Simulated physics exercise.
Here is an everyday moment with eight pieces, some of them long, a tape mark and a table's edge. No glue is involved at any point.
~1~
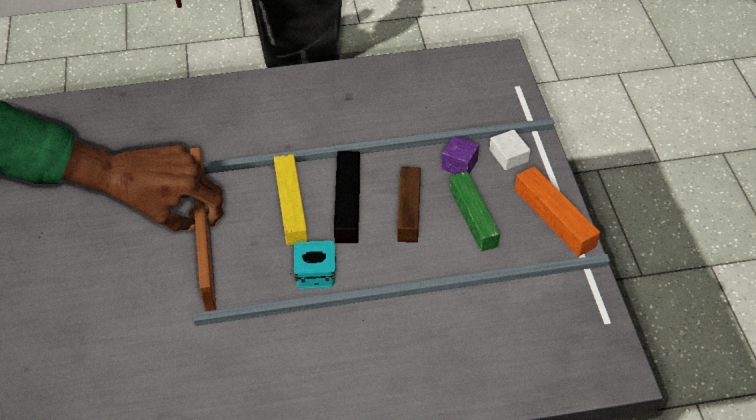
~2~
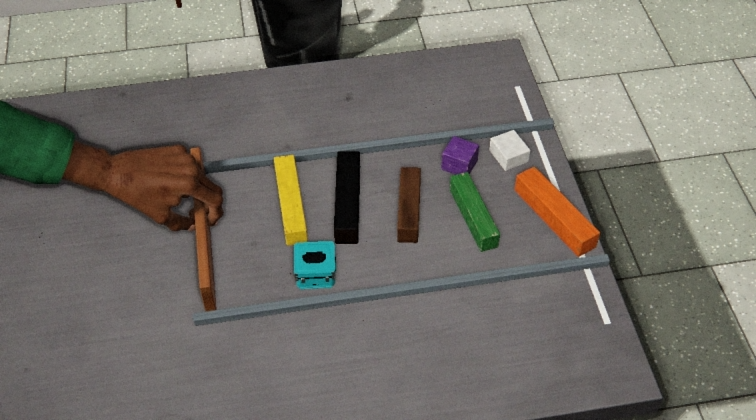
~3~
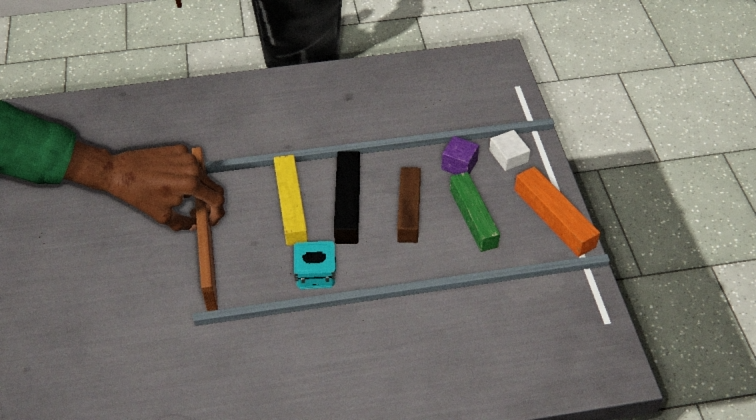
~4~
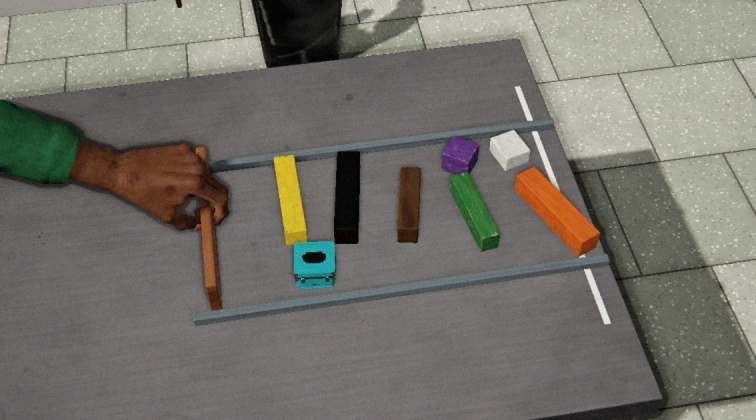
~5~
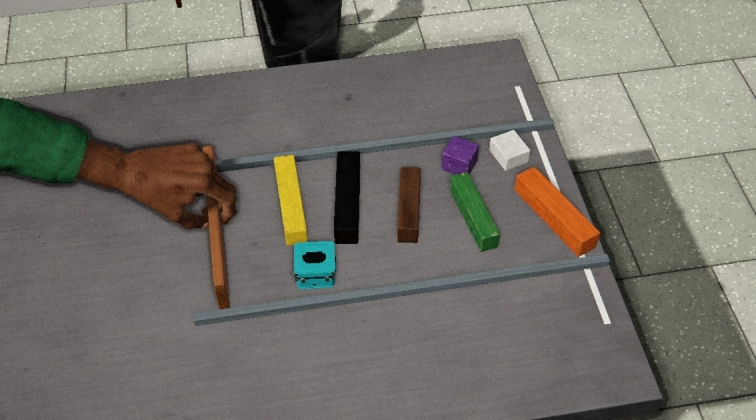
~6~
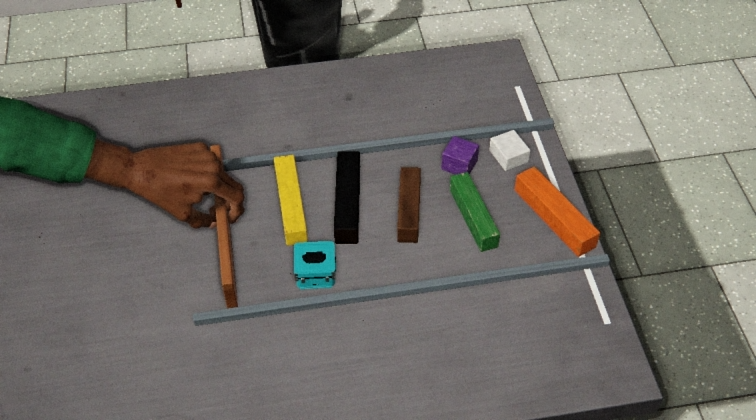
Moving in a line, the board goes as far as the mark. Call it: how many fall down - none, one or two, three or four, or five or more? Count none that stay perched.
Call: Five or more fall down.
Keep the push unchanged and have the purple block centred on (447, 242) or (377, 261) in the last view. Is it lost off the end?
Goes off the edge; goes off the edge.
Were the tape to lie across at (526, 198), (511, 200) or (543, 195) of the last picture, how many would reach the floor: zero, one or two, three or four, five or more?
Number fallen at each tape, in order - either three or four, either one or two, 5 or more.
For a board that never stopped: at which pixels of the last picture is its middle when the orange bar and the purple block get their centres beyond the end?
When the orange bar crosses, the middle is near (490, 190); when the purple block crosses, near (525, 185).
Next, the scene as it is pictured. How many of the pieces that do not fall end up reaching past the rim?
The total would be 1.
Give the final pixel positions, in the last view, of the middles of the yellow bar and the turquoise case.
In the last picture the yellow bar sits around (560, 163) and the turquoise case around (594, 225).
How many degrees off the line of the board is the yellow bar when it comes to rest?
Roughly 0 degrees.
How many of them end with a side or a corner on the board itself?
The answer is 2.
Soon after, none off yet; orange bar at rest near (556, 211); white block at rest near (510, 150); purple block at rest near (460, 157).
In the end, the number that fall off is five or more; gone, black stick, brown stick, green bar, purple block, white block and orange bar.
